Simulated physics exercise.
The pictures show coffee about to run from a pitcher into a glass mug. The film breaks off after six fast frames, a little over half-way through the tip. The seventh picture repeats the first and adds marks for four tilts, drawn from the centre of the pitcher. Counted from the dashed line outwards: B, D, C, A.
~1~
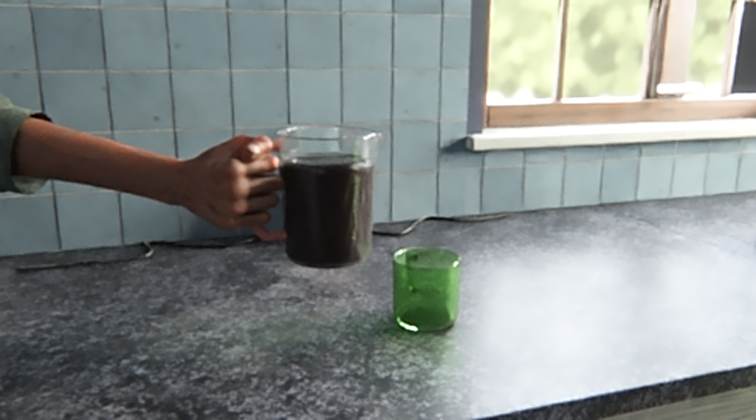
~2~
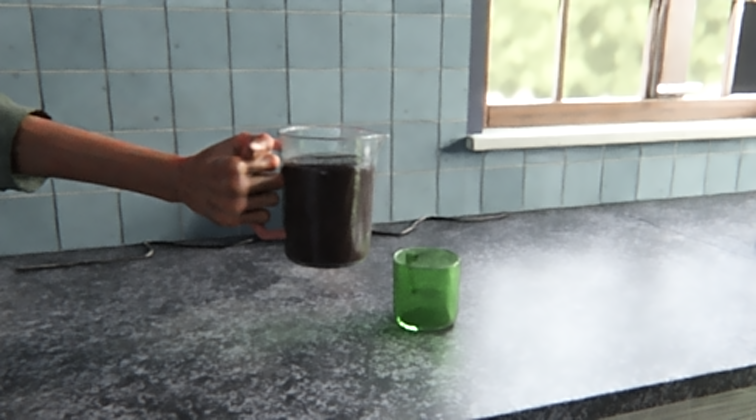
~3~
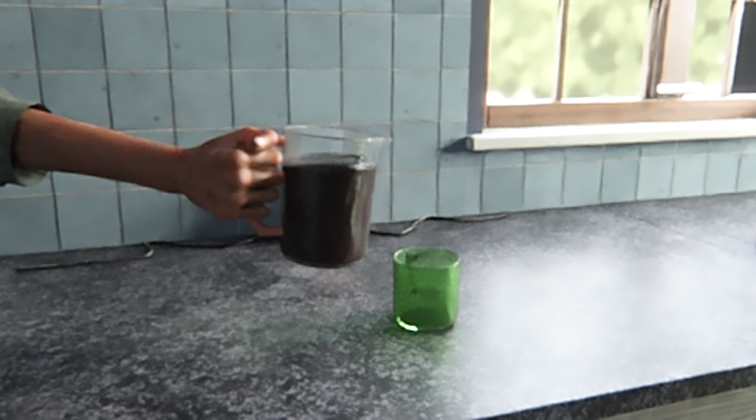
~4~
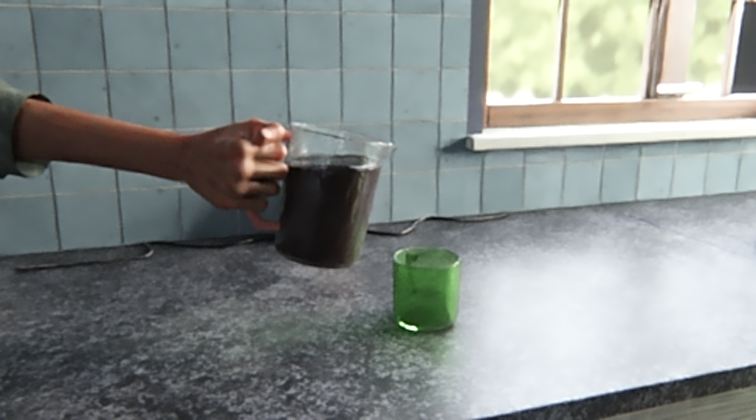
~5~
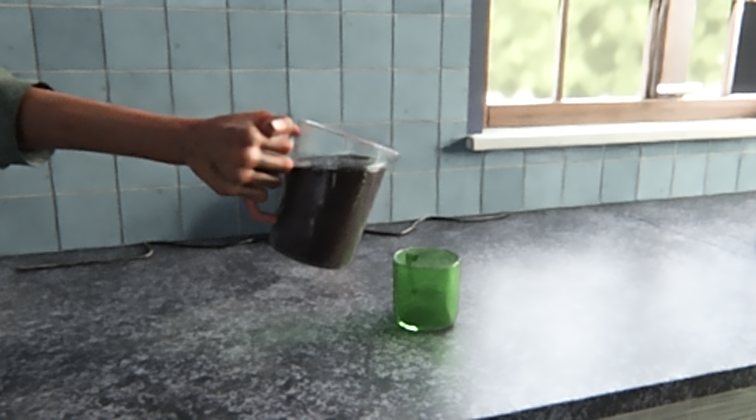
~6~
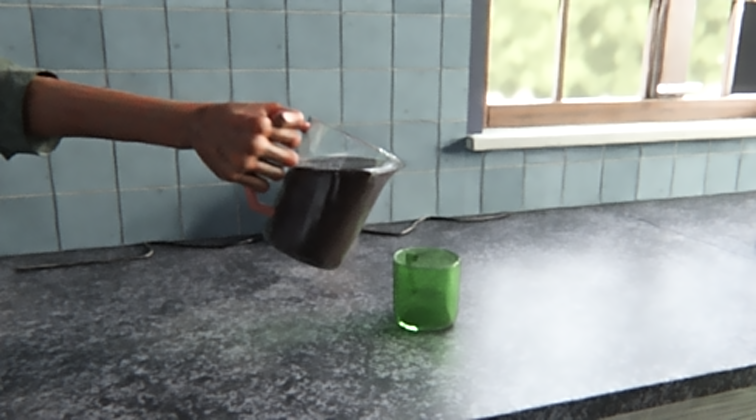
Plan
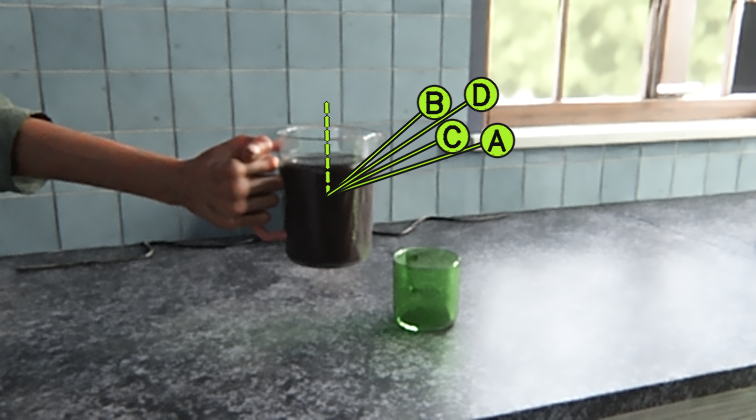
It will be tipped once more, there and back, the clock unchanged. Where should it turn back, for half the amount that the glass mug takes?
It is B.
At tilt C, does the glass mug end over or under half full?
Over.
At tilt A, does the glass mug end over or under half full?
Over.
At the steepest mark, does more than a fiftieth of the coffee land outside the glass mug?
Yes.
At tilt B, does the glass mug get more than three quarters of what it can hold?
No, it does not.
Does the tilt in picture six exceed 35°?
No, it does not.
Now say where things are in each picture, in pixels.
Upright, lip at (385, 133); rim of the glass mug round (427, 257); nothing has left yet, in the first frame.
Upright, lip at (386, 134); nothing has left yet, in the second frame.
Tipped about 5°, lip at (390, 139); nothing has left yet, in the third frame.
Tipped about 11°, lip at (395, 146); nothing has left yet, in the fourth frame.
Tipped about 19°, lip at (399, 155); nothing has left yet, in the fifth frame.
Tipped about 27°, lip at (403, 165); nothing has left yet, in the sixth frame.
In lime, A at (480, 144); B at (421, 113); C at (436, 142); D at (466, 102).
With A, the glass mug ends with about 87 % of what it can hold; 26 % of the coffee is spilt.
With B, the glass mug ends with about 50 % of what it can hold.
With C, the glass mug ends with about 78 % of what it can hold; 14 % of the coffee is spilt.
With D, the glass mug ends with about 74 % of what it can hold.
